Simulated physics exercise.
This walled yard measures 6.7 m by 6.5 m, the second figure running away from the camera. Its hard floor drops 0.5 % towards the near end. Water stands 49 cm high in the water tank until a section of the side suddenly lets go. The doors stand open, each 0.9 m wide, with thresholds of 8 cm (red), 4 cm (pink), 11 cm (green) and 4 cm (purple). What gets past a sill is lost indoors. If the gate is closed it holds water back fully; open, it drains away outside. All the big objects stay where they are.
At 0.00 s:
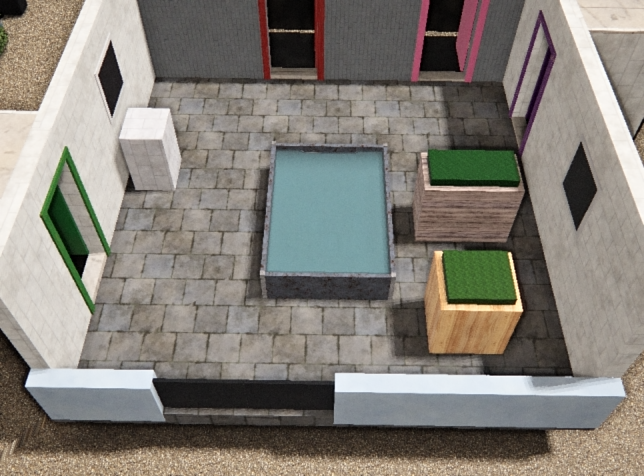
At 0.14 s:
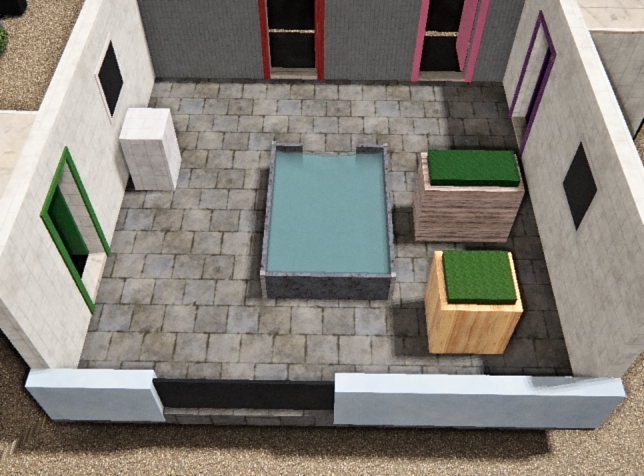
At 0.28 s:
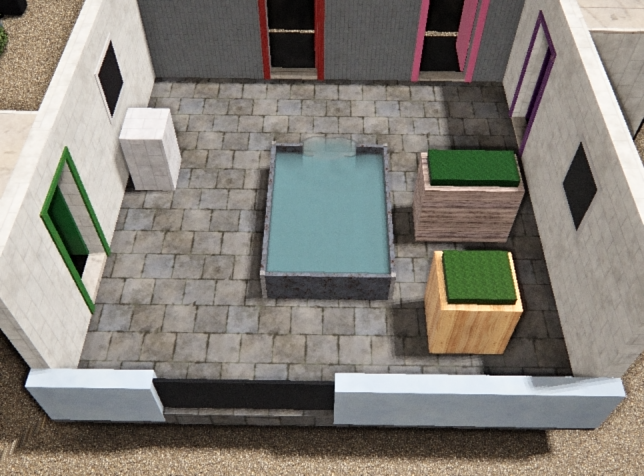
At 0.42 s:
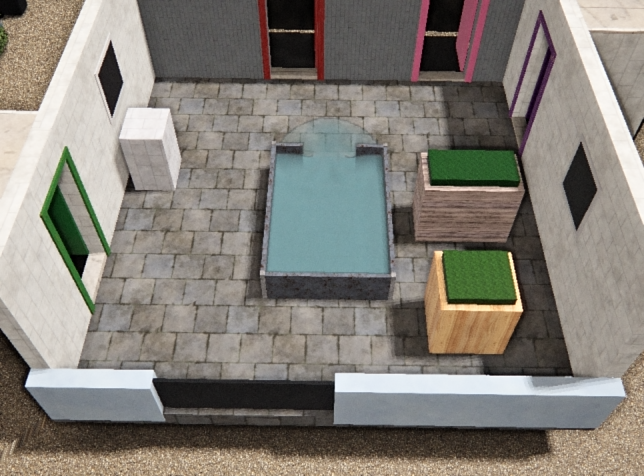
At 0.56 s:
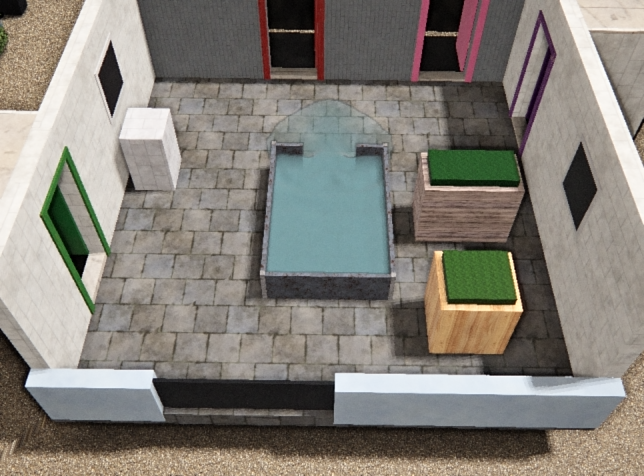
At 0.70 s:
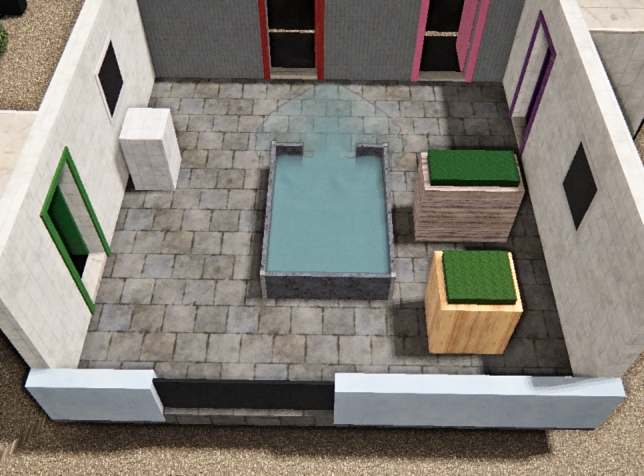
At the start, a stone-rimmed tank of still blue-green water sits in a paved, walled yard, near two planters and a white block. A gap then appears in the tank's far side, and water pours through it, spreading in a thin, widening fan across the paving towards the back wall.
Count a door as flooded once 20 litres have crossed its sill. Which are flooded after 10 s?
Door by door: At the red door it exceeds the limit; at the pink door it passes the limit; at the green door it does not reach the limit; at the purple door it passes the limit.
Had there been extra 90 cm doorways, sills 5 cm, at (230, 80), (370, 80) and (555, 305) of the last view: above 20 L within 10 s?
In that order: Past it, over, under.
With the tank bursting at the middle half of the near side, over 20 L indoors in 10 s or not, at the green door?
Then: Green below.
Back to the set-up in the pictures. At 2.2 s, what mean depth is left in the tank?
Some 34 cm.
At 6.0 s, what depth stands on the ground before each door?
Depths in cm: Red 12, pink 8, green 1, purple 7.
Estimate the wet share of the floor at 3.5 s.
About 30 per cent.
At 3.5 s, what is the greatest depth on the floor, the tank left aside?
About 20 cm.
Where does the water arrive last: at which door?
Last comes the green one.
After 1.4 s water covers 20 % of the floor and is deepest (25 cm) near (324, 160); red door 7 cm at the sill, 9 L in, pink door not reached, green door not reached, purple door not reached.
After 2.2 s water covers 25 % of the floor and is deepest (24 cm) near (324, 160); red door 19 cm at the sill, 46 L in, pink door 8 cm at the sill, 2 L in, green door not reached, purple door not reached.
After 3.5 s water covers 30 % of the floor and is deepest (20 cm) near (496, 88); red door 16 cm at the sill, 108 L in, pink door 7 cm at the sill, 15 L in, green door not reached, purple door 7 cm at the sill, 0 L in.
After 6.0 s water covers 55 % of the floor and is deepest (14 cm) near (145, 158); red door 12 cm at the sill, 149 L in, pink door 8 cm at the sill, 28 L in, green door 1 cm at the sill, 0 L in, purple door 7 cm at the sill, 21 L in.
After 10.0 s water covers 80 % of the floor and is deepest (10 cm) near (325, 92); red door 9 cm at the sill, 165 L in, pink door 6 cm at the sill, 42 L in, green door 1 cm at the sill, 0 L in, purple door 6 cm at the sill, 46 L in.
